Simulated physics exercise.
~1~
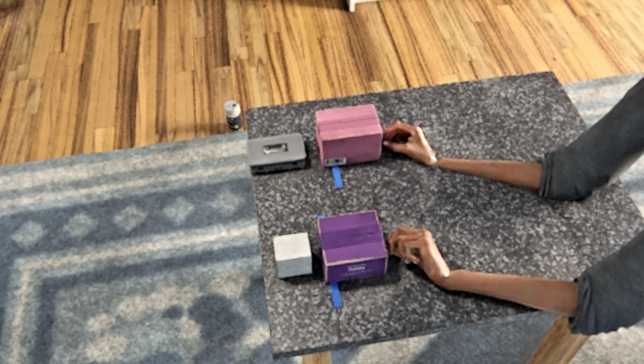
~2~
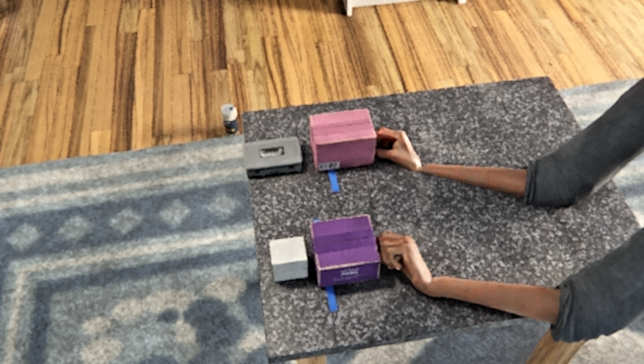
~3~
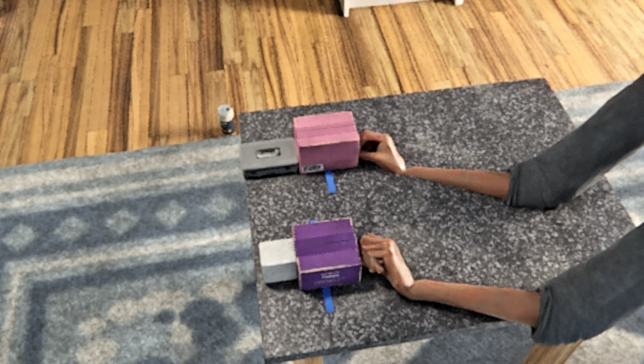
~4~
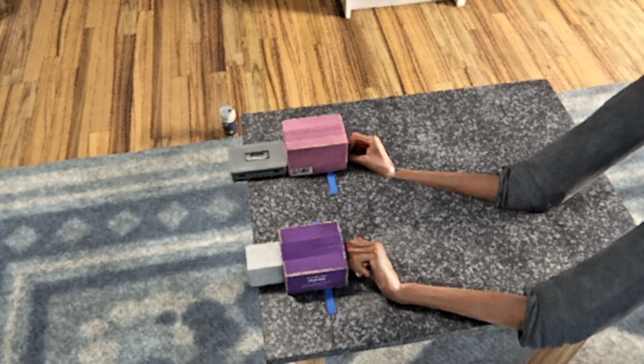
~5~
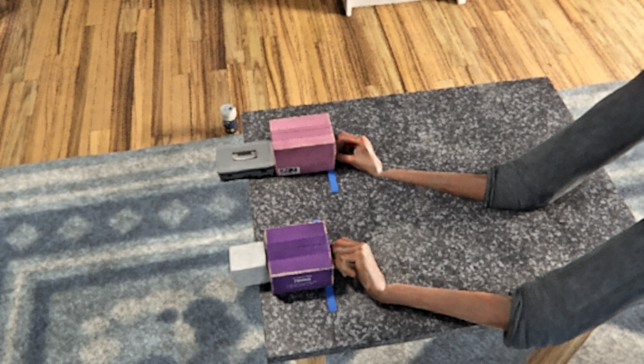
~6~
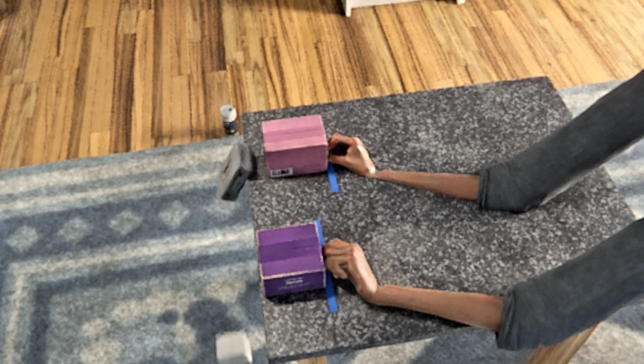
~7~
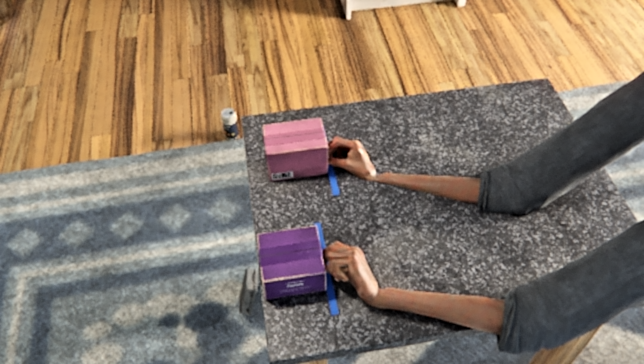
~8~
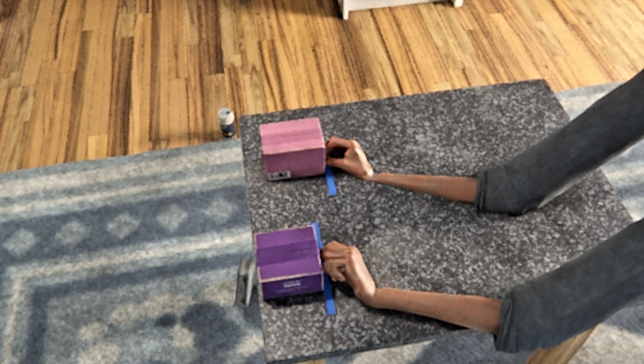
Two hands push pink and purple boxes left, knocking a grey case and white block off the table.
